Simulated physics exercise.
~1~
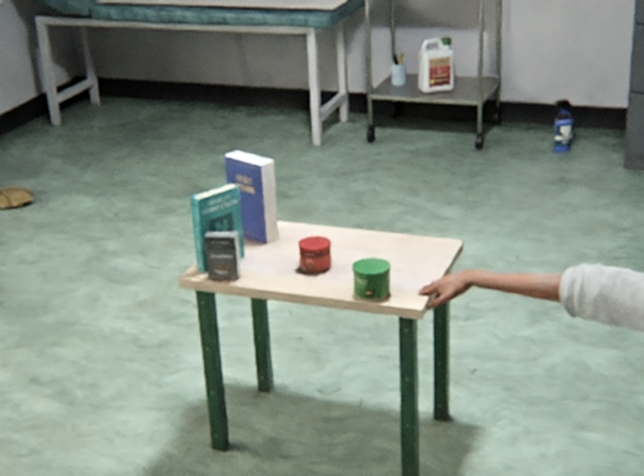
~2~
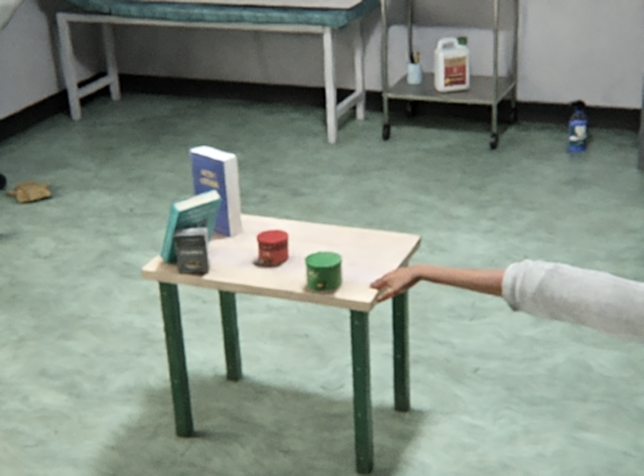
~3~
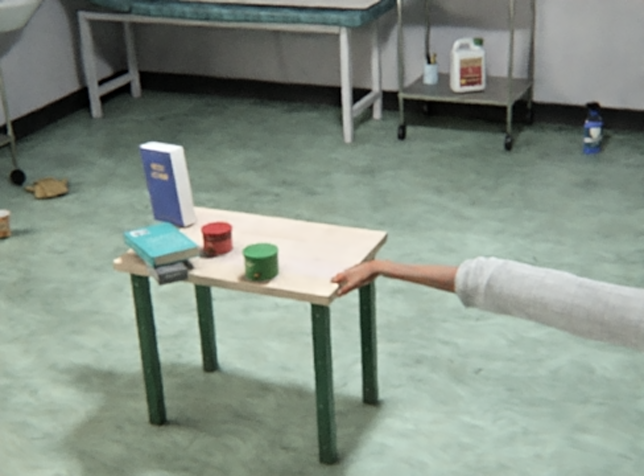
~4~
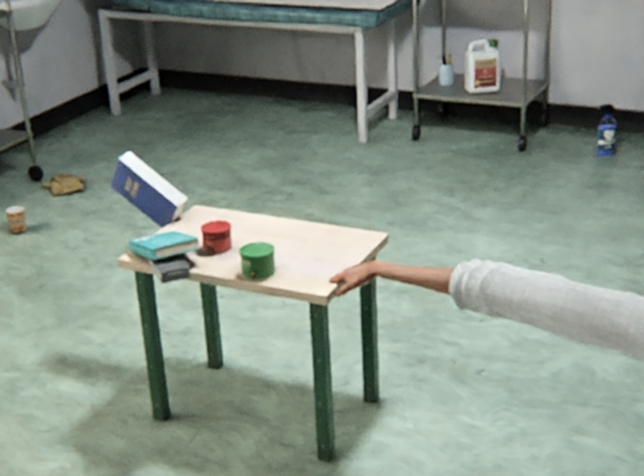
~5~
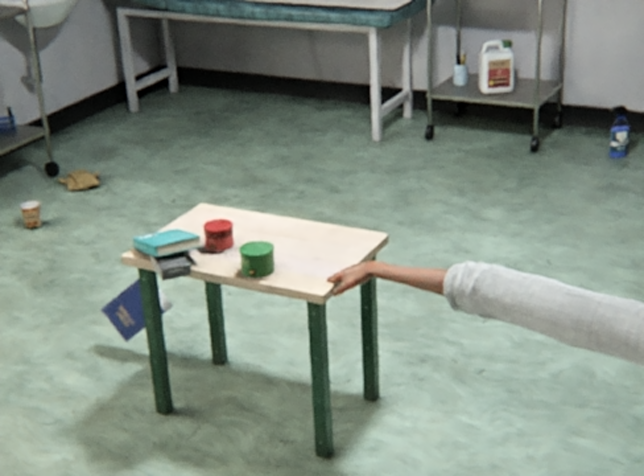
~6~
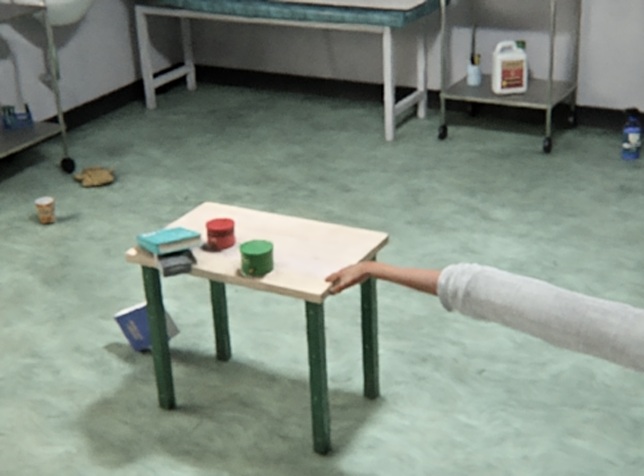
Hand dragging a small table left, turquoise book toppling onto its side, blue book tipping off to the floor, tubs staying upright.
